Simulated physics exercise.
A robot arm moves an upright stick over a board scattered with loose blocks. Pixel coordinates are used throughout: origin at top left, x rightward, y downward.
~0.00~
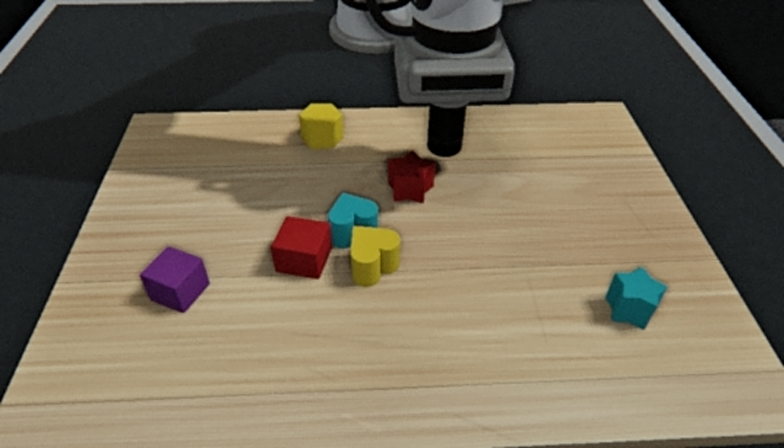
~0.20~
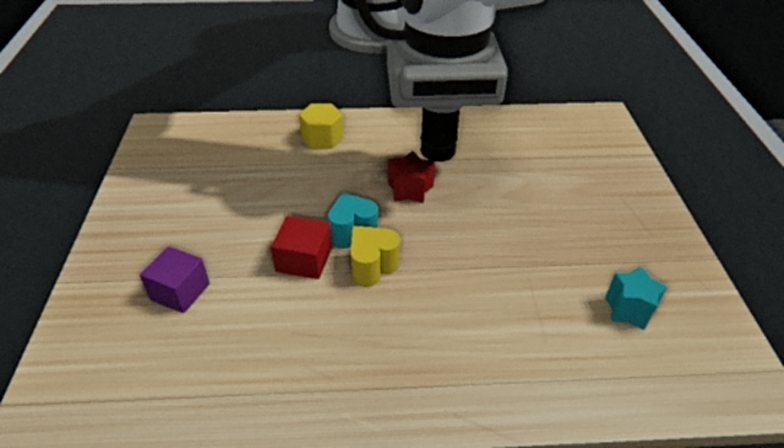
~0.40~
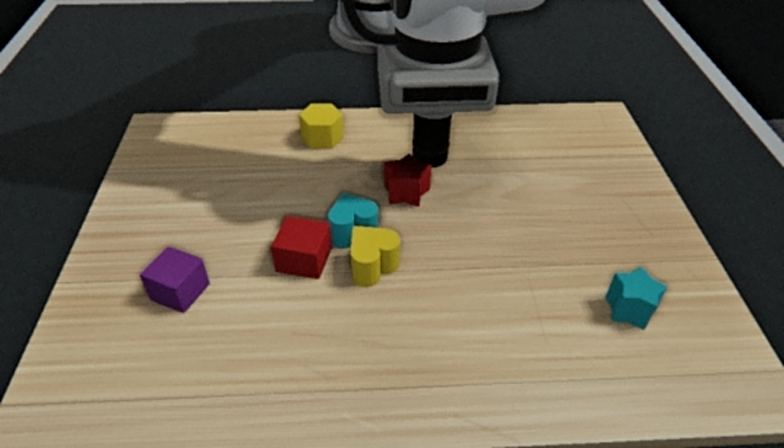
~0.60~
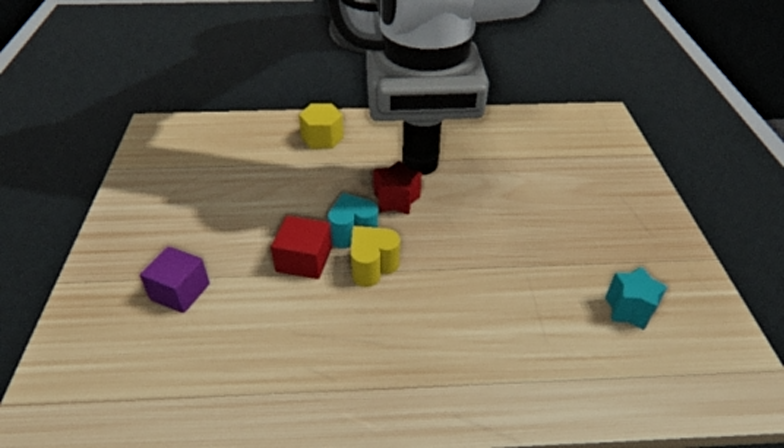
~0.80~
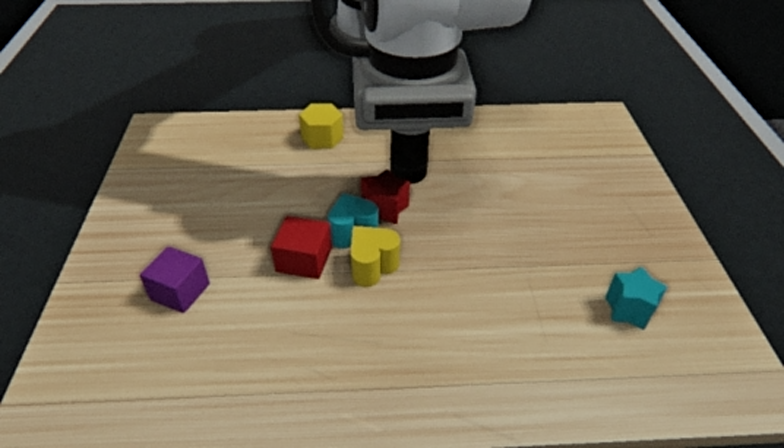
A robot arm's black stick moved up to a red star block and pushed it a short way down and left, close beside the turquoise heart, while the other blocks on the wooden board stayed still.
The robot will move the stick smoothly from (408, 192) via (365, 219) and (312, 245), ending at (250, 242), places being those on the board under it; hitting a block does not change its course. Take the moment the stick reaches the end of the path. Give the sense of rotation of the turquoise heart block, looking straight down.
Answer: Anticlockwise.
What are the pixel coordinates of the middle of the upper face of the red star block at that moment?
It will end up at (267, 250).
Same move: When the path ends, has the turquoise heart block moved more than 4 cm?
I'd say yes.
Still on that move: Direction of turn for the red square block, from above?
It is turned clockwise.
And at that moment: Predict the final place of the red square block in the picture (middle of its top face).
Final place: (229, 284).
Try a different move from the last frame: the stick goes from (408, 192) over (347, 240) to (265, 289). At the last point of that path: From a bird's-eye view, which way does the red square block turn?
Direction: Clockwise.
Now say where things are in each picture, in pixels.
Stick tip (444, 148); block tops, red square block (301, 234); turquoise heart block (351, 208); yellow heart block (372, 242); red star block (411, 165), in the first picture.
Stick (438, 152); blocks unchanged, in the second picture.
Stick (430, 158); red star block (407, 167), in the third picture.
Stick (420, 165); red star block (397, 175), in the fourth picture.
Stick (409, 174); red square block (301, 234); turquoise heart block (351, 208); yellow heart block (372, 242); red star block (384, 184), in the fifth picture.
What follows on the original path. One third of the way, stick (363, 202); red square block (274, 257), turned 55° clockwise; turquoise heart block (317, 243), turned 45° anticlockwise; red star block (333, 213).
Two thirds of the way, stick (309, 227); red square block (243, 275), turned 70° clockwise; turquoise heart block (294, 279), turned 30° anticlockwise; red star block (286, 246), turned 20° anticlockwise.
At the end, stick (246, 224); red square block (229, 284), turned 60° clockwise; turquoise heart block (293, 280), turned 35° anticlockwise; yellow heart block in place; red star block (267, 250), turned 50° anticlockwise.
